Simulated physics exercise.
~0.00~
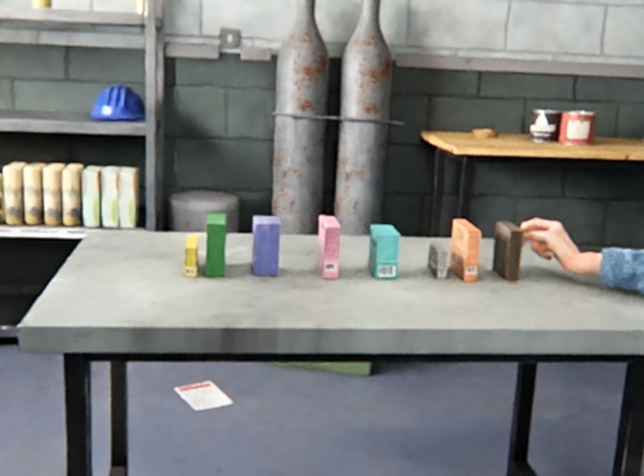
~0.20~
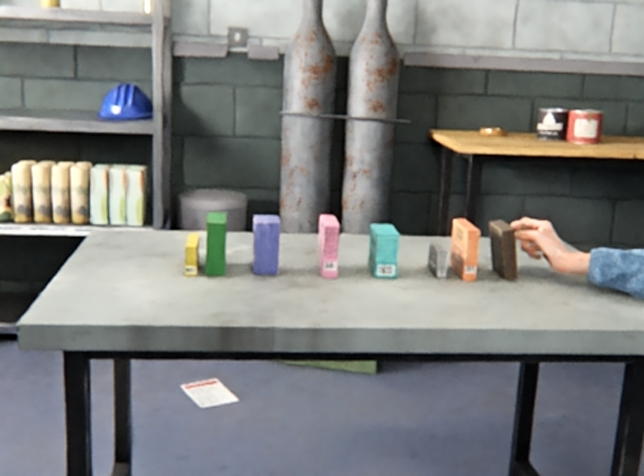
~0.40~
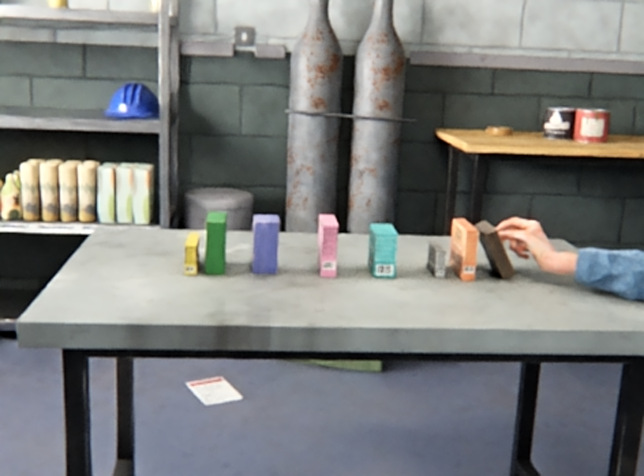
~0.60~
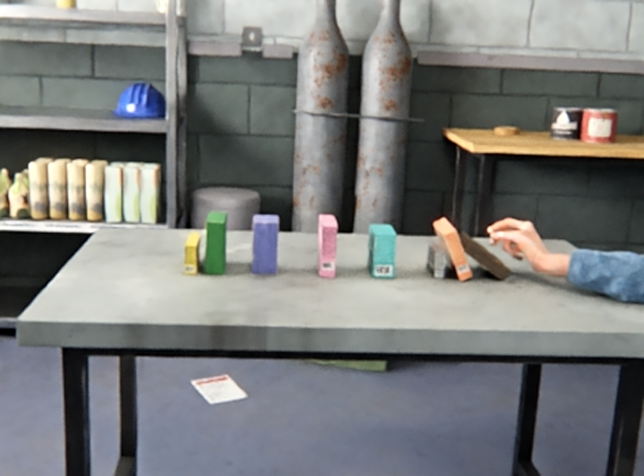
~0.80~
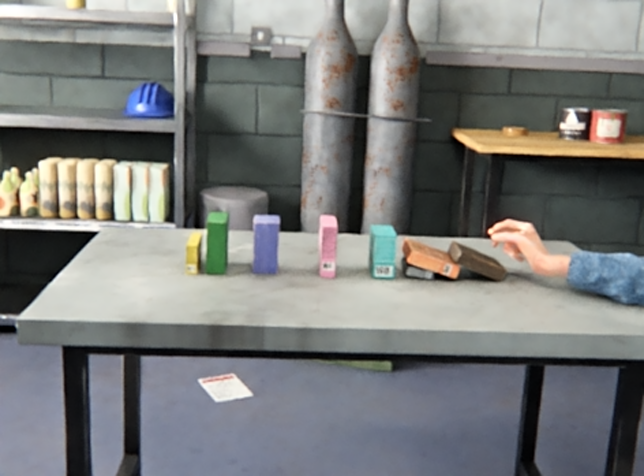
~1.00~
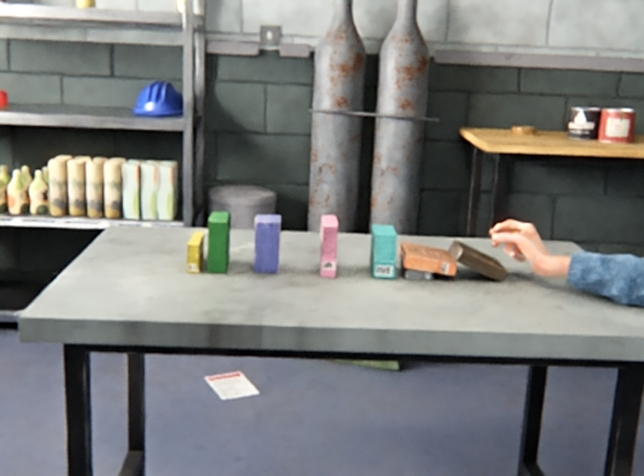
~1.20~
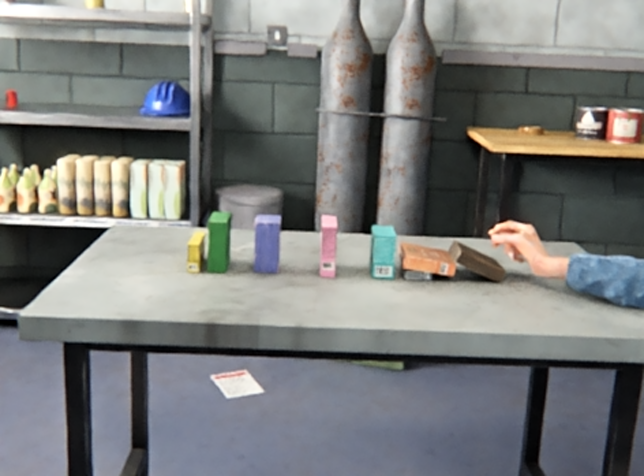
In this clip, a hand tips a dark board leftward at the right end of a row of upright coloured packets and blocks on a grey table, toppling the orange and small grey packets beside it, while the turquoise, pink, blue, green and yellow items stay standing.
